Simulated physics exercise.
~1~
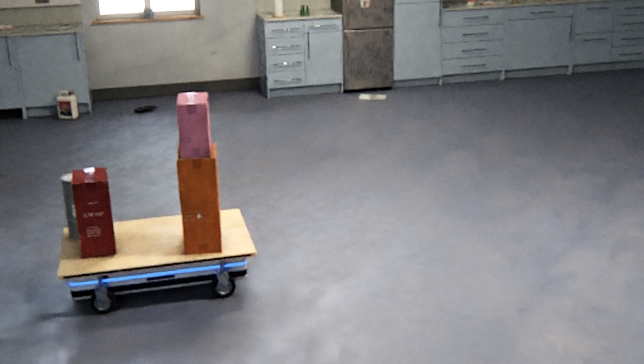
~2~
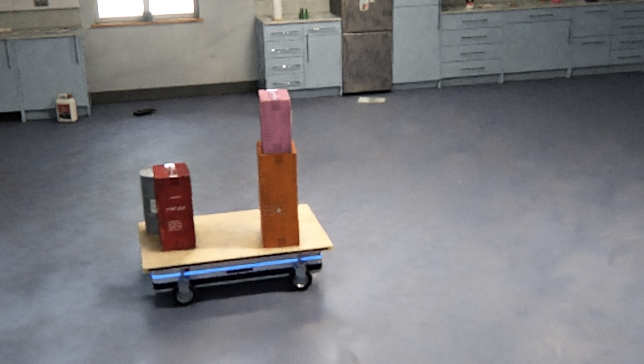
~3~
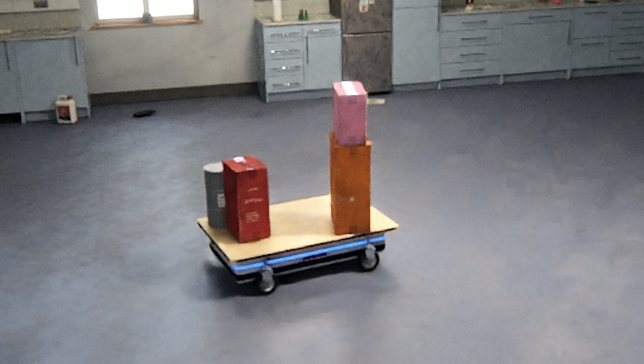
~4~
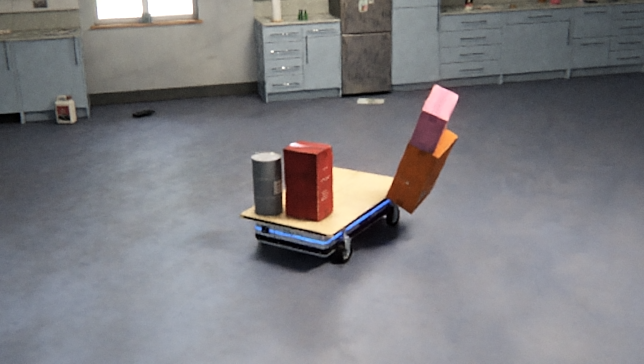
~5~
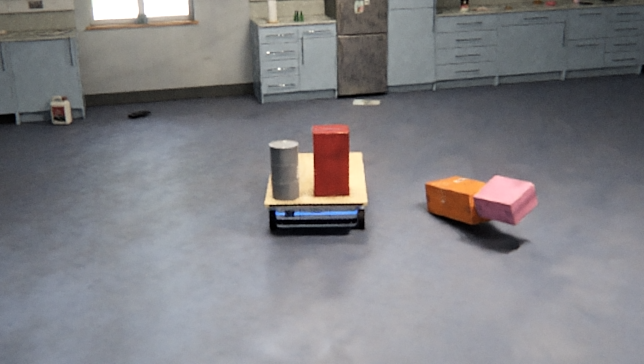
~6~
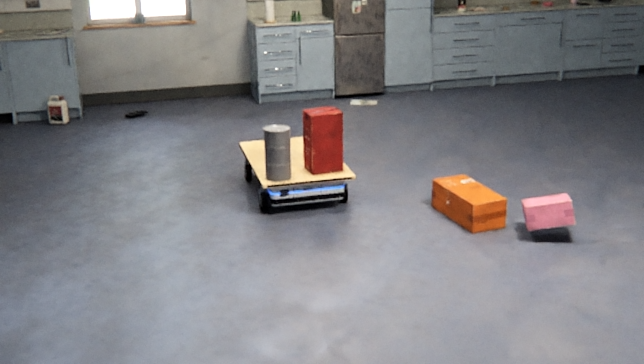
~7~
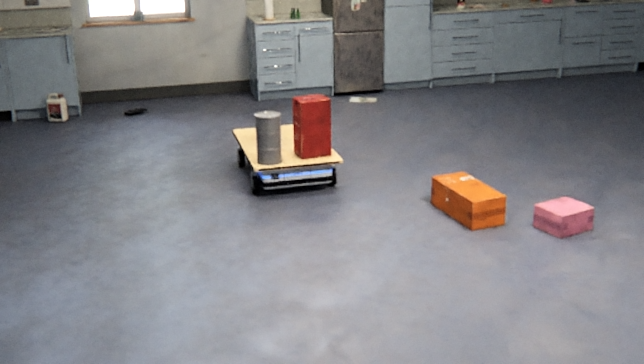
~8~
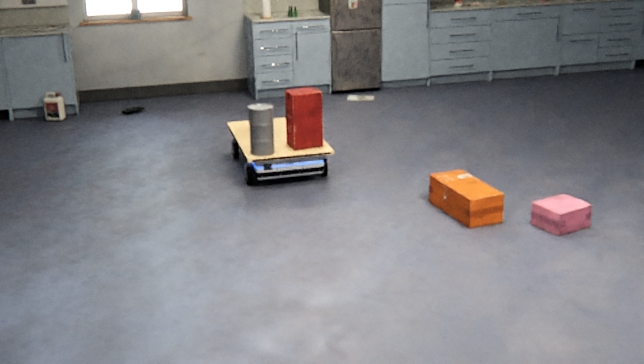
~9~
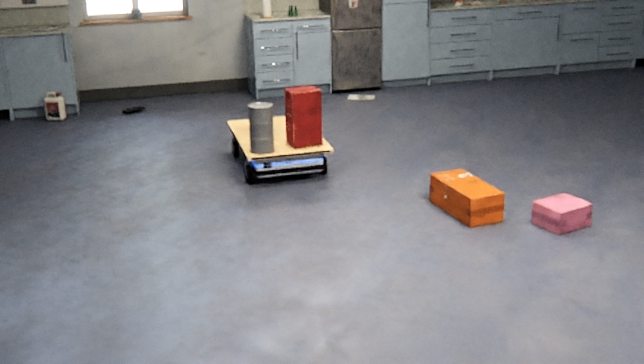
We see a flat cart carrying a grey canister, a red box and a pink box stacked on an orange box roll right, then curve away; the stack tips off and lands on the floor, while the canister and red box stay upright aboard as the cart stops.
